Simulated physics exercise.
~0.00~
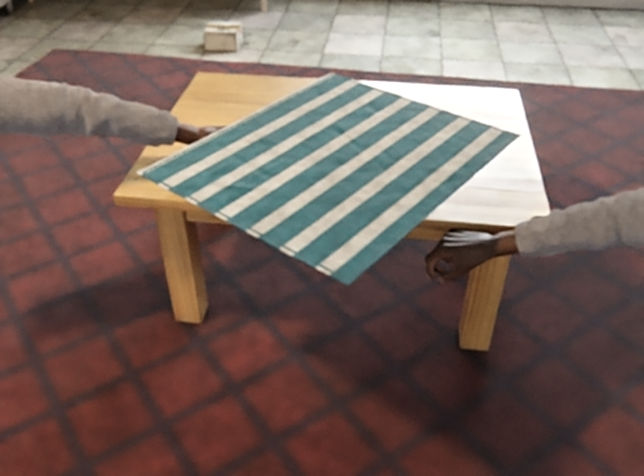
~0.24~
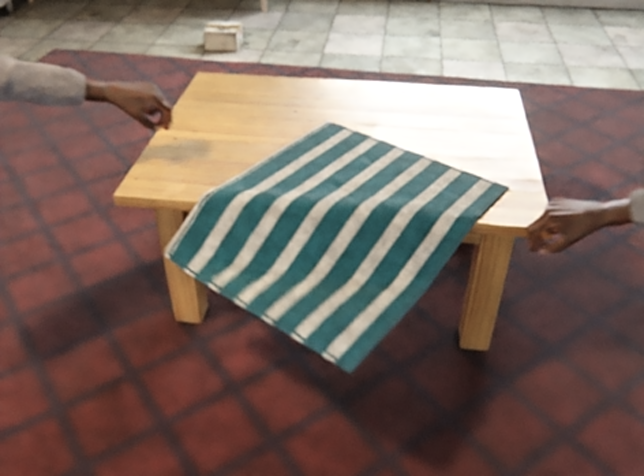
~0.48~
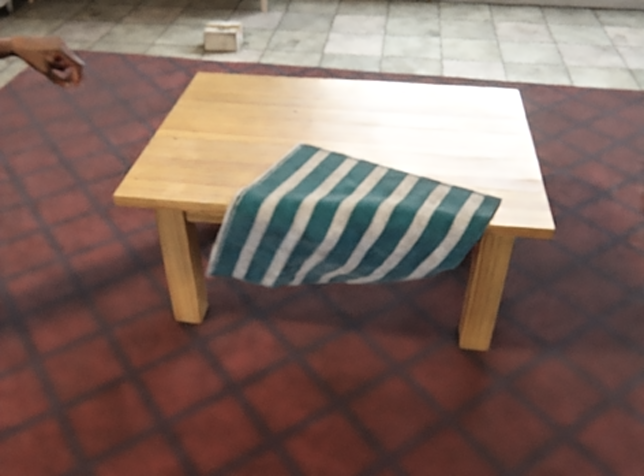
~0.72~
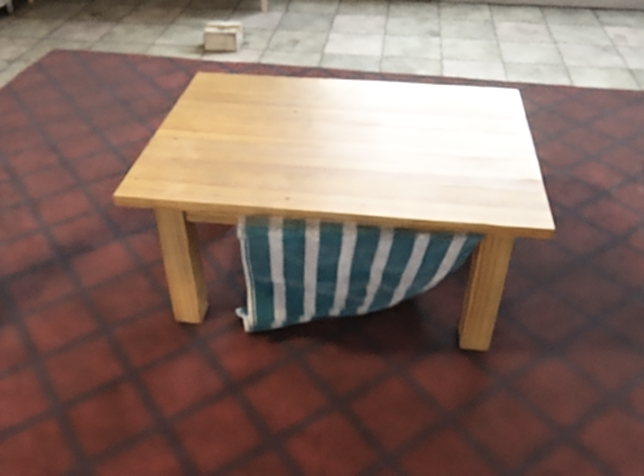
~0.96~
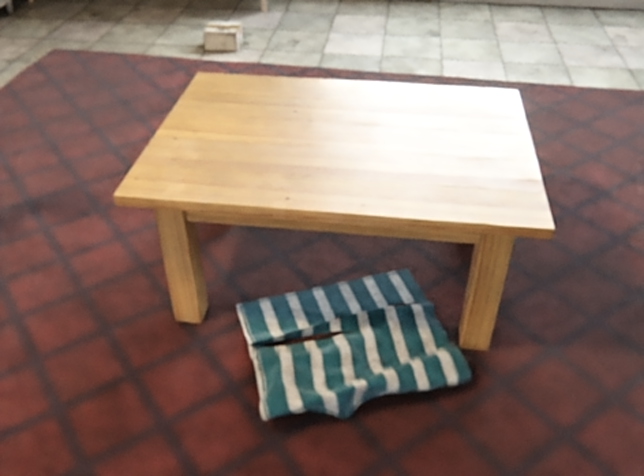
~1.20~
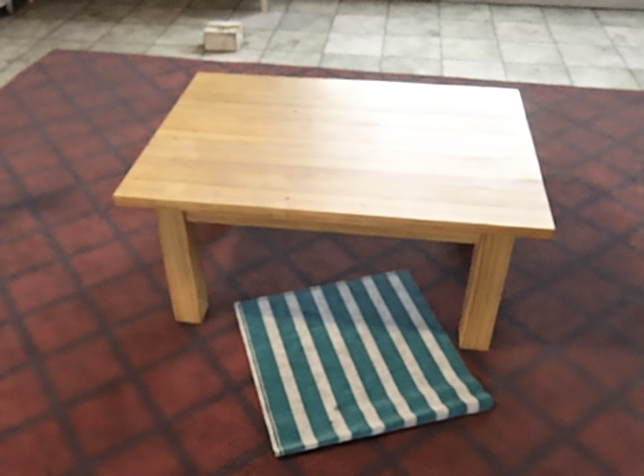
Above a tiled red floor, two hands releasing a green-and-white striped cloth that slides off a wooden table's front edge, landing flat below.
